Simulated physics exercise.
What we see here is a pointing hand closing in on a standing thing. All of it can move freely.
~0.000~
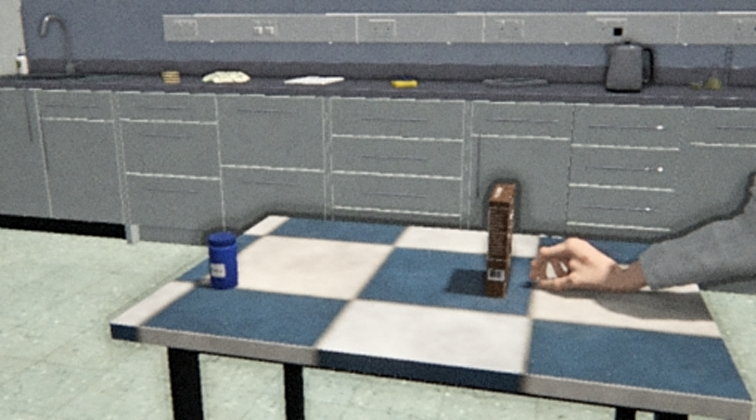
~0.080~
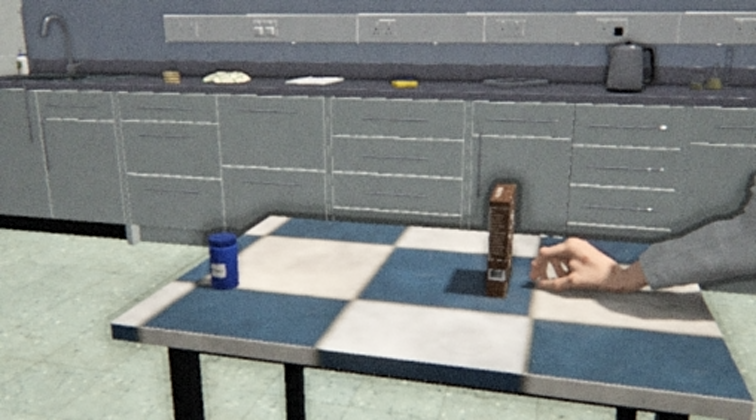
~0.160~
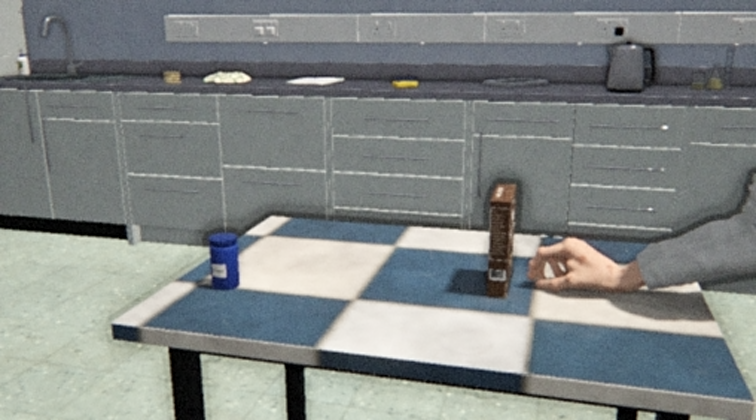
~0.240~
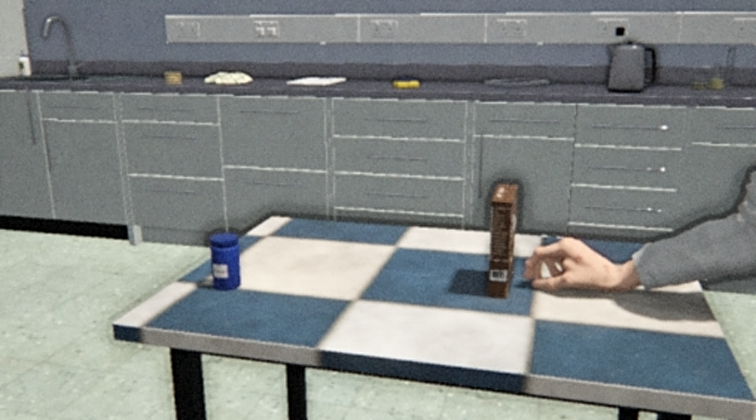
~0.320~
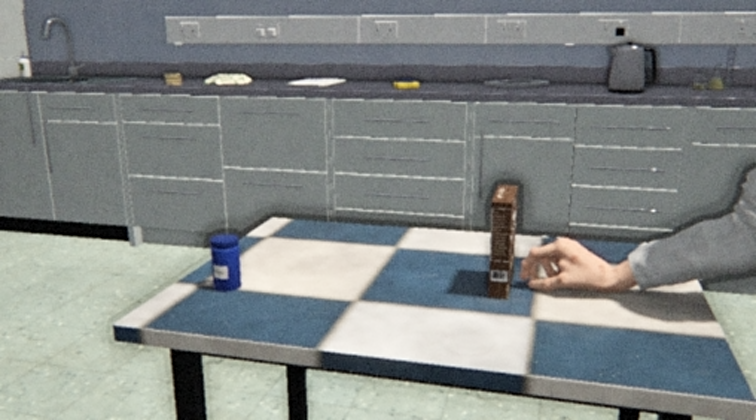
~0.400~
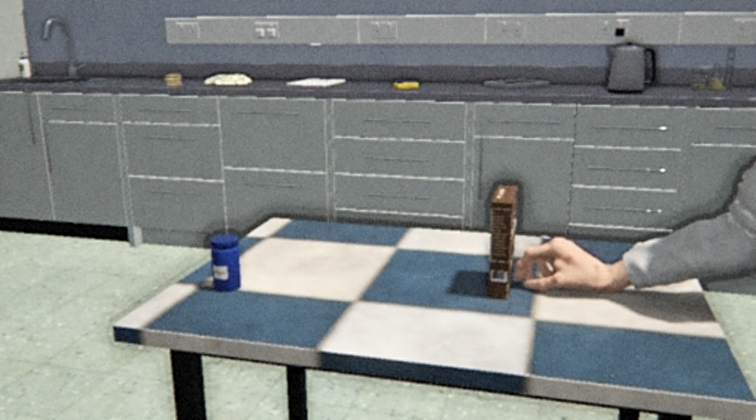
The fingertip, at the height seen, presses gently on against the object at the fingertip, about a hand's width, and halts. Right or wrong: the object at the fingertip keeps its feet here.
Right, it stays up.
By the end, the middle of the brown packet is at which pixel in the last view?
It winds up at roughly (437, 236).
After 0.90 s, brown packet slid a little near (484, 239).
After 1.40 s, brown packet slid about its own width near (456, 237).
At rest (2.3 s), moved from the start, brown packet. Seen from the same camera at the end, brown packet near (437, 235).
